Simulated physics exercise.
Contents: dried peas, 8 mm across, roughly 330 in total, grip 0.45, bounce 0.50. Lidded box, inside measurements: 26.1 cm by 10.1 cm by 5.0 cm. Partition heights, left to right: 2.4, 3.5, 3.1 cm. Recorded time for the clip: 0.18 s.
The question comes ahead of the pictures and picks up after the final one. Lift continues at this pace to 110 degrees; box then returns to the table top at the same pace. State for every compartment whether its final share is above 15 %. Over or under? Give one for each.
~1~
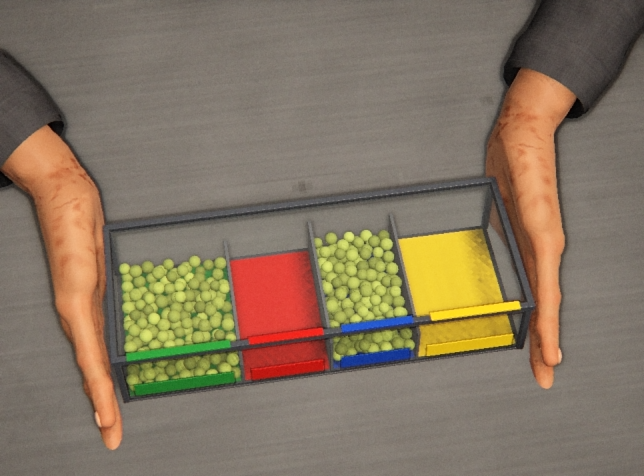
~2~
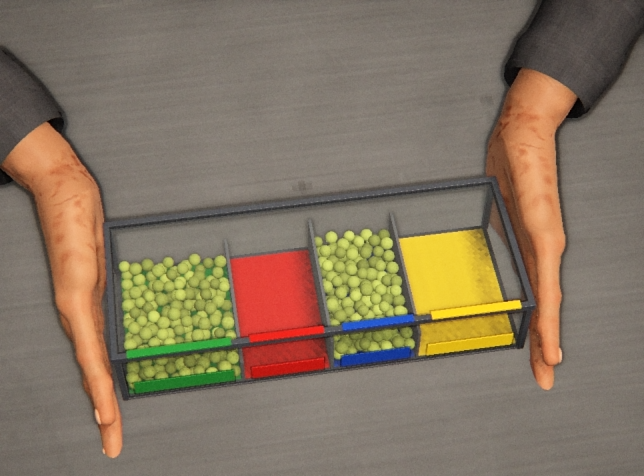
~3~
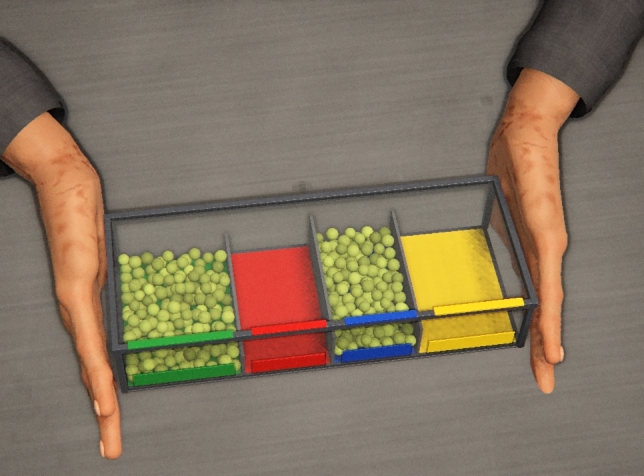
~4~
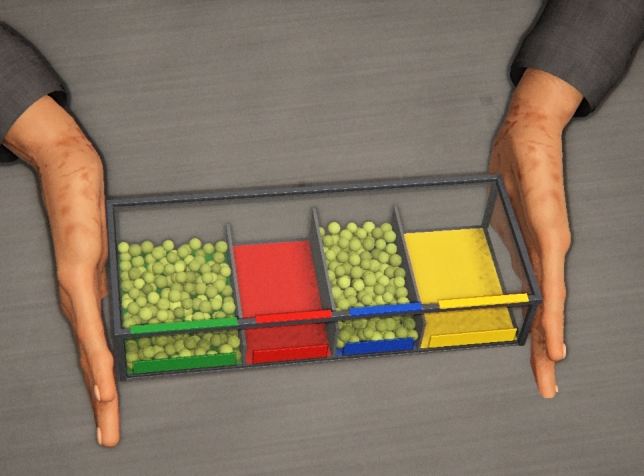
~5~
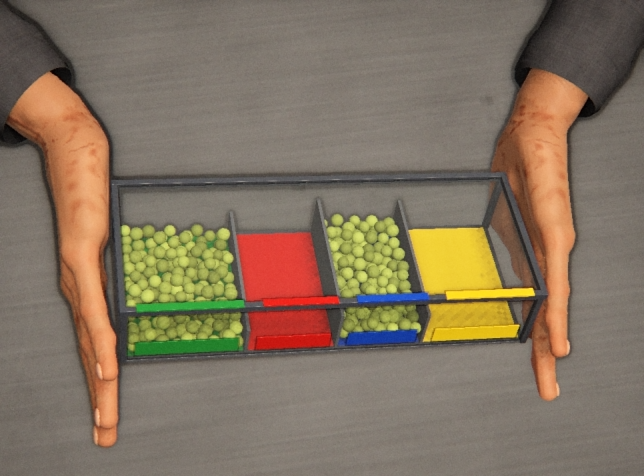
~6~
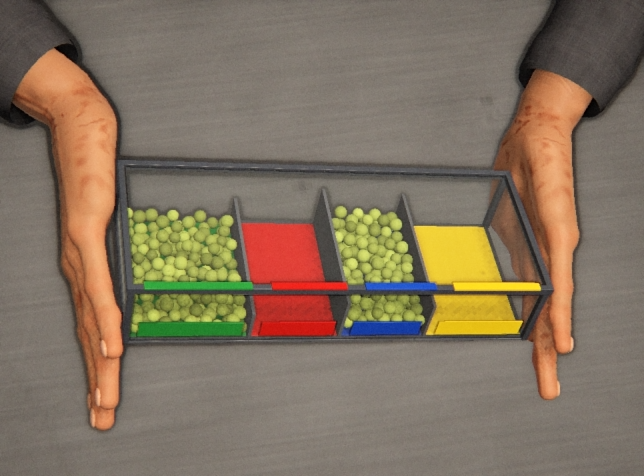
Red over; blue over; green under; yellow over.
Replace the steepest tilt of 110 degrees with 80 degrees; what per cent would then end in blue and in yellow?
In per cent, blue 45 and yellow 25.
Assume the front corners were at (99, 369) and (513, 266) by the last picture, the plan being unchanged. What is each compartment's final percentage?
Per cent by compartment: Red 5, blue 35, green 60, yellow 0.
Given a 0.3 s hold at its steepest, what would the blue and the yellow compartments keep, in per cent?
Final amounts, blue 25% and yellow 50%.
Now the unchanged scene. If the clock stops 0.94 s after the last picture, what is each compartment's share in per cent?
Shares - red: 20; blue: 40; green: 20; yellow: 20.
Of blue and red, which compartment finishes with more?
The blue compartment ends up with more.
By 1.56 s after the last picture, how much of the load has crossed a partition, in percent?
Near 80 per cent of it.
Then, 0.94 s after the last picture, tilt 110 degrees; red 20 %, blue 40 %, green 20 %, yellow 20 %.
Then, 1.56 s after the last picture, tilt 50 degrees; red 20 %, blue 30 %, yellow 50 %.
Then, 2.23 s after the last picture, tilt 0 degrees; red 20 %, blue 30 %, yellow 50 %.
In the end, red 20 %, blue 30 %, green 0 %, yellow 50 %.
